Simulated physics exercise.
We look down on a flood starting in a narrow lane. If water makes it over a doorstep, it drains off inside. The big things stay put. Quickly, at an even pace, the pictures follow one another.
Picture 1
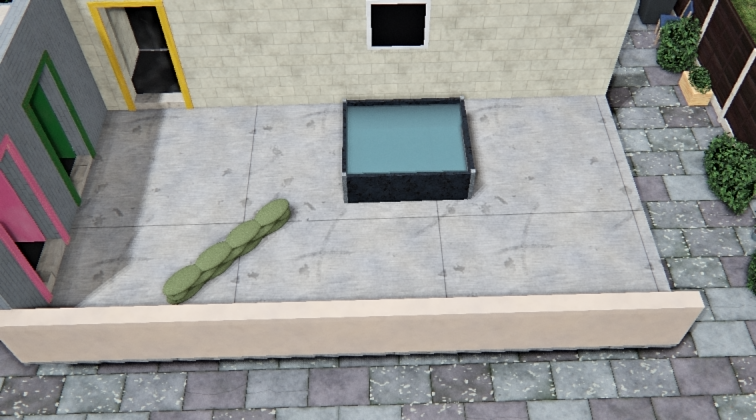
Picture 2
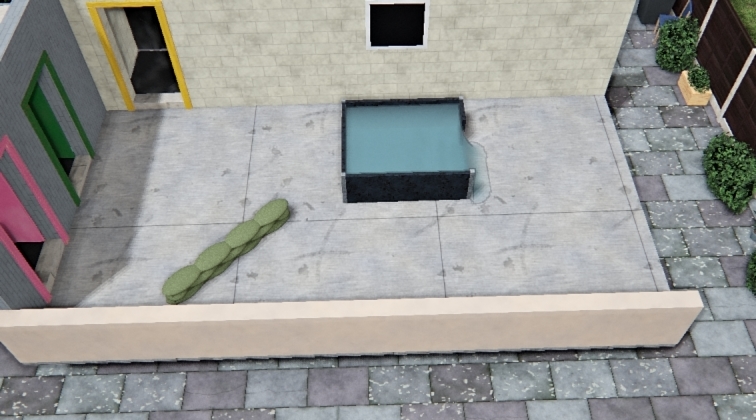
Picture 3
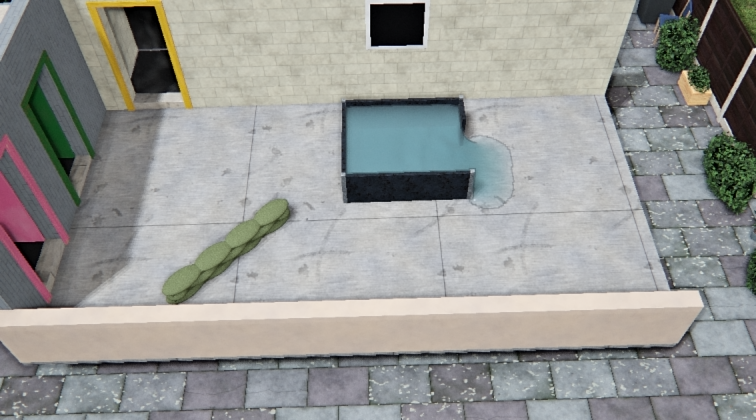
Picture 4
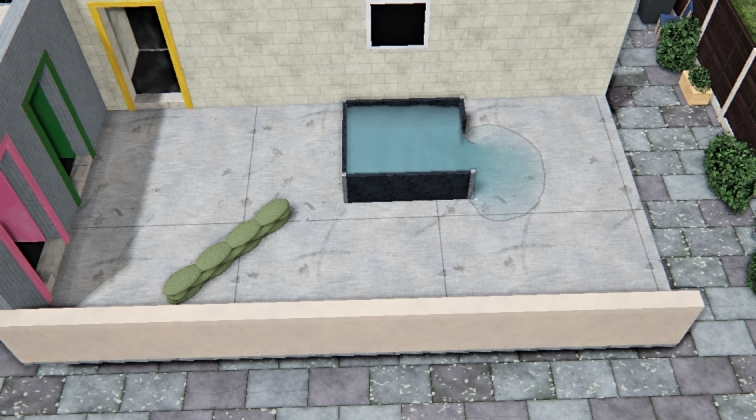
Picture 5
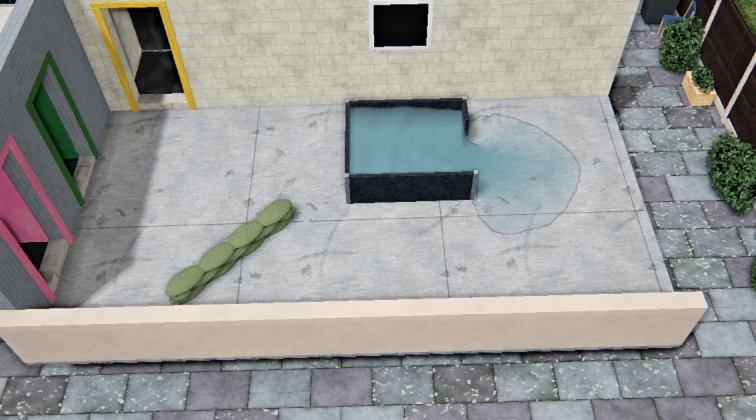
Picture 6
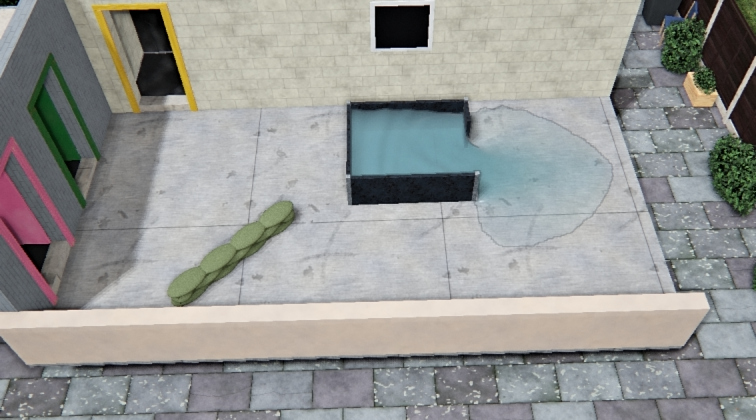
Blue-green water poured out through the right side of a dark open tank and spread across the gray paved floor in a widening puddle, while the level inside the tank dropped.
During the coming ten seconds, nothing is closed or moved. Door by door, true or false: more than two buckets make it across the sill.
Green door: False; pink door: False; yellow door: False.
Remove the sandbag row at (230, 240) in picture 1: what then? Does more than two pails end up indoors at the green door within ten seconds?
Then: Green door lets less in.
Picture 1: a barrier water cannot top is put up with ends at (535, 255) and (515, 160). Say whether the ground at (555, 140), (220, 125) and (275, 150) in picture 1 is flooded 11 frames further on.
Outcome per location, in sequence: Soaking, unsoaked, unsoaked.
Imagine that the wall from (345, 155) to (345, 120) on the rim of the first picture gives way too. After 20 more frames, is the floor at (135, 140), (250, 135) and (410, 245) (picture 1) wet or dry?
Respectively: Drenched, drenched and parched.
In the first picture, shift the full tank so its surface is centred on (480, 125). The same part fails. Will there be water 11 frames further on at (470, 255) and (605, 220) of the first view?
Note - point 1 still bare; point 2 drenched.
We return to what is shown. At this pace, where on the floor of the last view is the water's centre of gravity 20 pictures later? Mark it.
That comes out near (457, 173).
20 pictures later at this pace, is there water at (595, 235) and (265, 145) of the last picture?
The first spot inundated, the second not yet wet.
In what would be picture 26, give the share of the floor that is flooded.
About 25 in a hundred.
A moment on, water covers 20 % of the floor; the green door not reached, the pink door not reached, the yellow door not reached.
Next, water covers 25 % of the floor; the green door not reached, the pink door not reached, the yellow door not reached.
Then, water covers 25 % of the floor; the green door not reached, the pink door not reached, the yellow door not reached.
Later, water covers 30 % of the floor; the green door not reached, the pink door not reached, the yellow door not reached.
In the end, water covers 25 % of the floor; the green door not reached, the pink door not reached, the yellow door not reached.
